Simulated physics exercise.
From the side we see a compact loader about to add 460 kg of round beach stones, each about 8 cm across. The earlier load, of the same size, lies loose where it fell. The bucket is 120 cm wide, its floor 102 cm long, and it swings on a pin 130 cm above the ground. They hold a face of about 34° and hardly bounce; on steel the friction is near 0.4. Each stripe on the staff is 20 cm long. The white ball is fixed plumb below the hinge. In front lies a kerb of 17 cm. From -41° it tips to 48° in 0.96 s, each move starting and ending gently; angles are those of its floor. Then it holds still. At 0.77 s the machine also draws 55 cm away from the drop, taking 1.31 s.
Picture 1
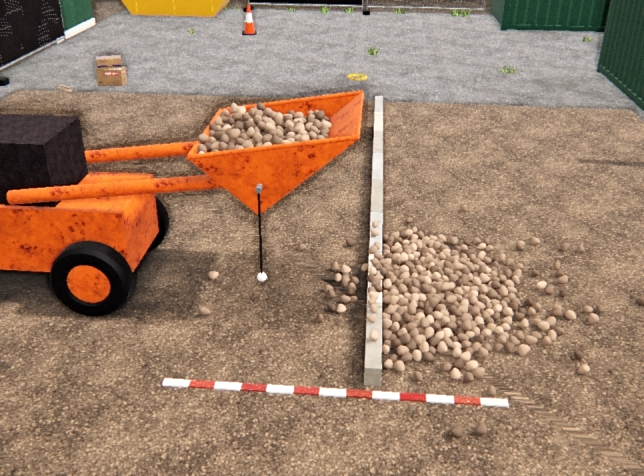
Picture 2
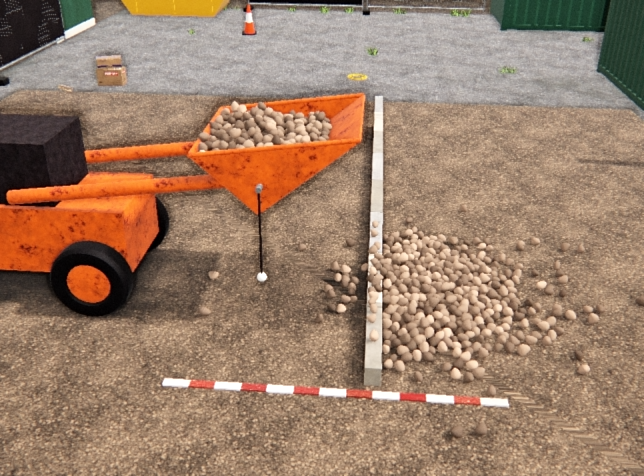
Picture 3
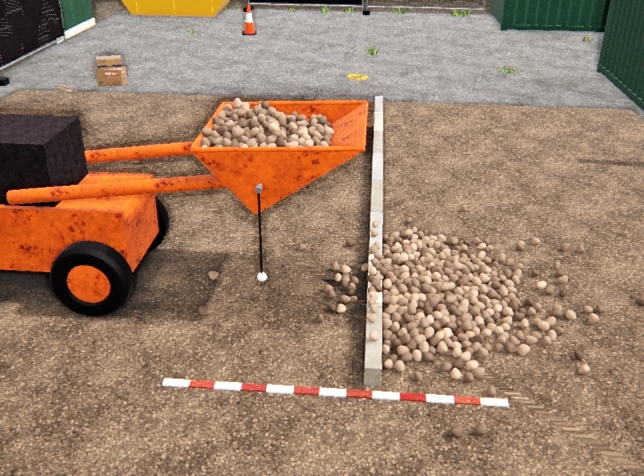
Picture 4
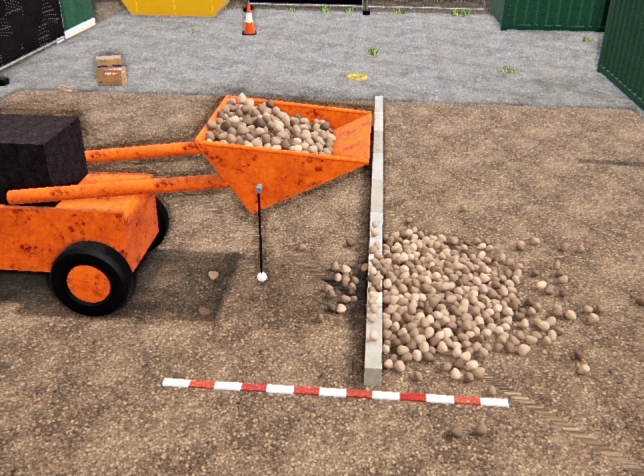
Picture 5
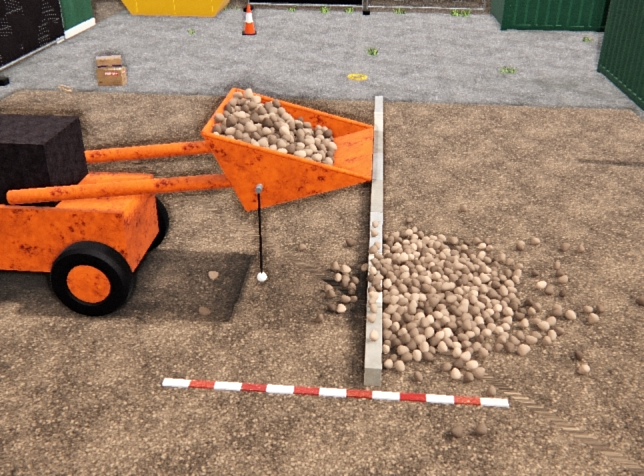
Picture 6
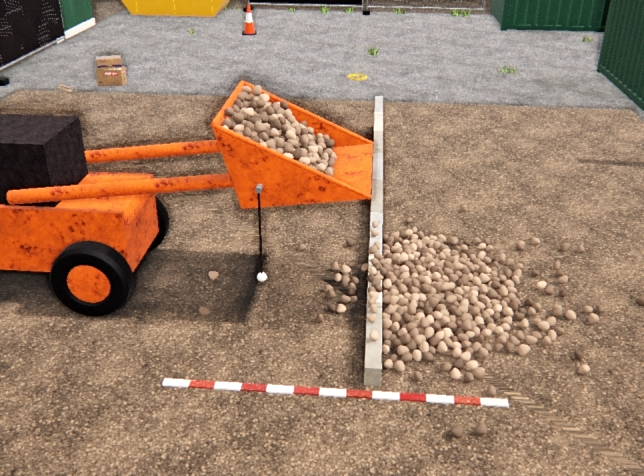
On a dirt yard, an orange loader gradually lowers the front of its stone-filled bucket.
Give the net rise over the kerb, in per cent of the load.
Roughly 12 per cent of a load more.
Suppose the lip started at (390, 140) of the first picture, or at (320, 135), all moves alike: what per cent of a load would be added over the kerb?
Near 45 per cent from the first place, 0 from the second.
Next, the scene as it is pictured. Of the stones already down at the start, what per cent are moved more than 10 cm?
Roughly 5 per cent of them.
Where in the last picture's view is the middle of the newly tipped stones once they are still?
Near (342, 282).
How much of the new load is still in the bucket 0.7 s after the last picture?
Roughly 45 per cent is still inside.
Then, 0.3 s after the last picture the floor is at 34°; in per cent of one load, 100 in the bucket, 7 on this side of the kerb, 94 over the kerb; the foremost stones are at (585, 283).
Then, 0.7 s after the last picture the floor is at 48°; in per cent of one load, 44 in the bucket, 63 on this side of the kerb, 94 over the kerb; the foremost stones are at (585, 283).
Then, 2.1 s after the last picture the floor is at 48°; in per cent of one load, 0 in the bucket, 95 on this side of the kerb, 106 over the kerb; the foremost stones are at (591, 288).
Then, 4.8 s after the last picture the floor is at 48°; in per cent of one load, 0 in the bucket, 95 on this side of the kerb, 106 over the kerb; the foremost stones are at (591, 288). Net gain over the kerb, 12.
